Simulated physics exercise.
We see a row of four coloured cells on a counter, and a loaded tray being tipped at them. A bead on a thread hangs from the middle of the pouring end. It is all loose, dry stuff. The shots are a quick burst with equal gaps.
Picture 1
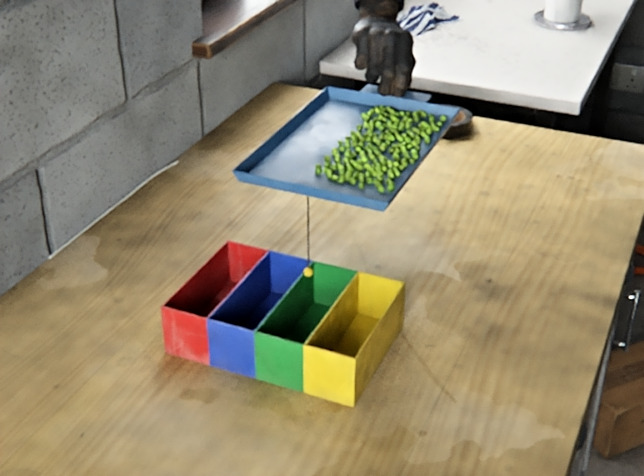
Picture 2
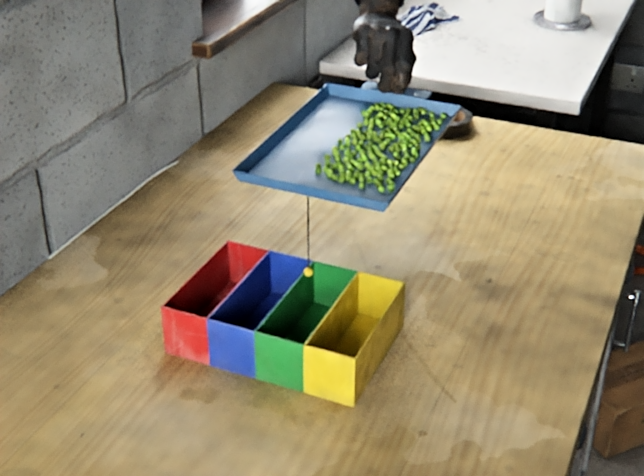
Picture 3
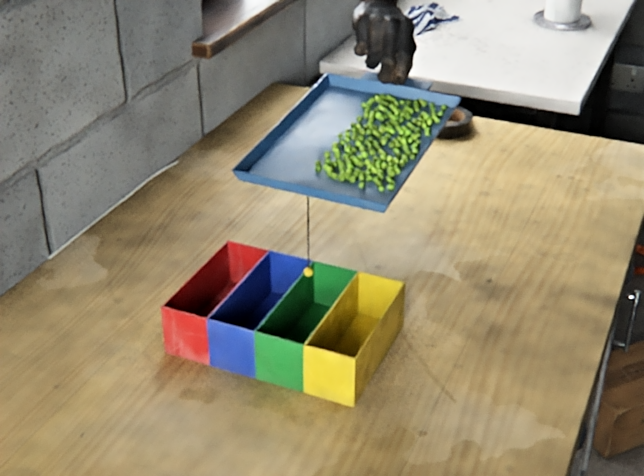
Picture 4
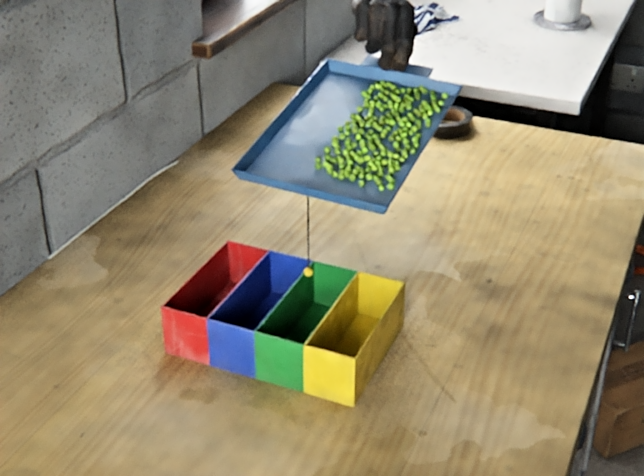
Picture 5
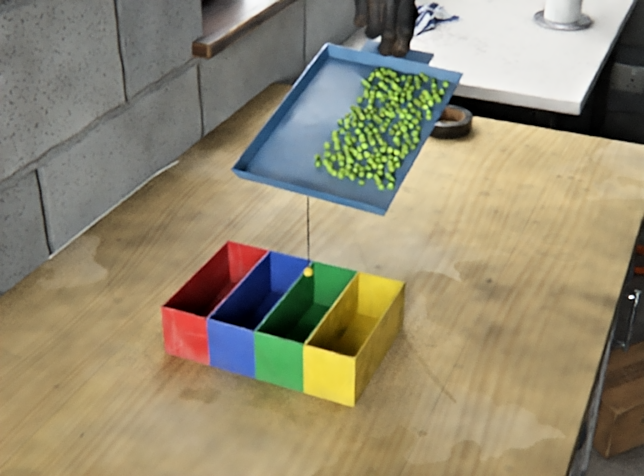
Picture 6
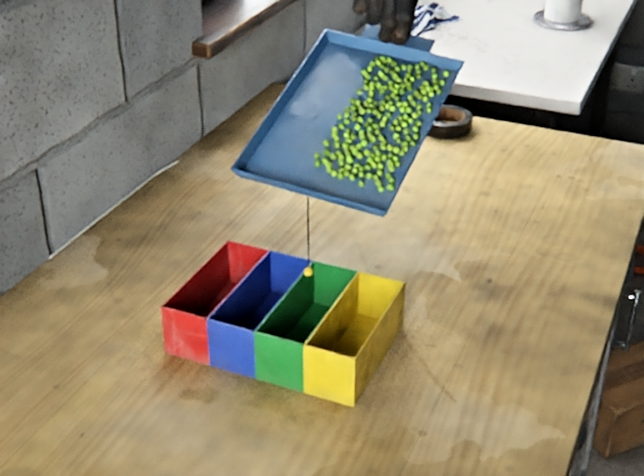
To begin with, a blue tray with green peas heaped toward its right side sits nearly level above a row of red, blue, green and yellow cells, a dark hand at its far edge. The hand then lifts that edge, and the tray tilts steadily toward the cells, its right front corner lowest.
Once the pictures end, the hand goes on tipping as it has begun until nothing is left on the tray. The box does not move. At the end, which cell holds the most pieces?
It favours the yellow compartment.
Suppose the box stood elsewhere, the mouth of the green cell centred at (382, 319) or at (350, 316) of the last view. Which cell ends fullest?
In turn: That green cell; the cell in green.
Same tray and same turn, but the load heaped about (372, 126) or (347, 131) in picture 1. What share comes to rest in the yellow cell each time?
First some 60, then 50 per cent.
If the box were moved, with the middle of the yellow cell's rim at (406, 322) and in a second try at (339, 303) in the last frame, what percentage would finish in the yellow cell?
Near 20 % and 40 %.
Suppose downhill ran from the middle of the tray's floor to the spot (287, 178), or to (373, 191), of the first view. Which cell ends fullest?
The first try: The red one. The second: The cell in yellow.
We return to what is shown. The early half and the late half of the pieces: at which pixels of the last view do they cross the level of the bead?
At about (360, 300), then at (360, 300).
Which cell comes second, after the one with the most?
Second comes the green one.
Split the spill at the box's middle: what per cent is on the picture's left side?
Some 10 per cent.
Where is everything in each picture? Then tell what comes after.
In the first picture, corners of the pouring end at (239, 169) and (384, 200), level; middle of the load at (385, 146), dried peas; bead on its thread at (308, 272); red cell at (186, 331); blue cell at (232, 344); green cell at (280, 357); yellow cell at (329, 371).
In the second picture, corners of the pouring end at (239, 169) and (384, 200), level; middle of the load at (385, 144).
In the third picture, corners of the pouring end at (239, 169) and (384, 201), tipped barely, lowest at the right corner; middle of the load at (385, 139).
In the fourth picture, corners of the pouring end at (238, 168) and (384, 203), tipped a little, lowest at the right corner; middle of the load at (385, 132).
In the fifth picture, corners of the pouring end at (238, 167) and (384, 205), tipped a little, lowest at the right corner; middle of the load at (385, 125).
In the sixth picture, corners of the pouring end at (237, 167) and (384, 207), tipped clearly, lowest at the right corner; middle of the load at (385, 120); red cell at (186, 331); blue cell at (232, 344); green cell at (280, 357); yellow cell at (329, 371).
Soon, tray tipped steeply; about two thirds on the tray; a small part in the yellow cell; a stray few in the green cell; about a quarter falling or outside the box.
A while on, tray tipped past a quarter turn; a stray few on the tray; about half in the yellow cell; a small part in the green cell; a stray few in the blue cell; about a quarter falling or outside the box.
Towards the end, tray tipped past a quarter turn; about two thirds in the yellow cell; a small part in the green cell; a stray few in the blue cell; about a quarter falling or outside the box.
Finally, tray tipped past a quarter turn; about two thirds in the yellow cell; a small part in the green cell; a stray few in the blue cell; none in the red cell; about a quarter outside the box.
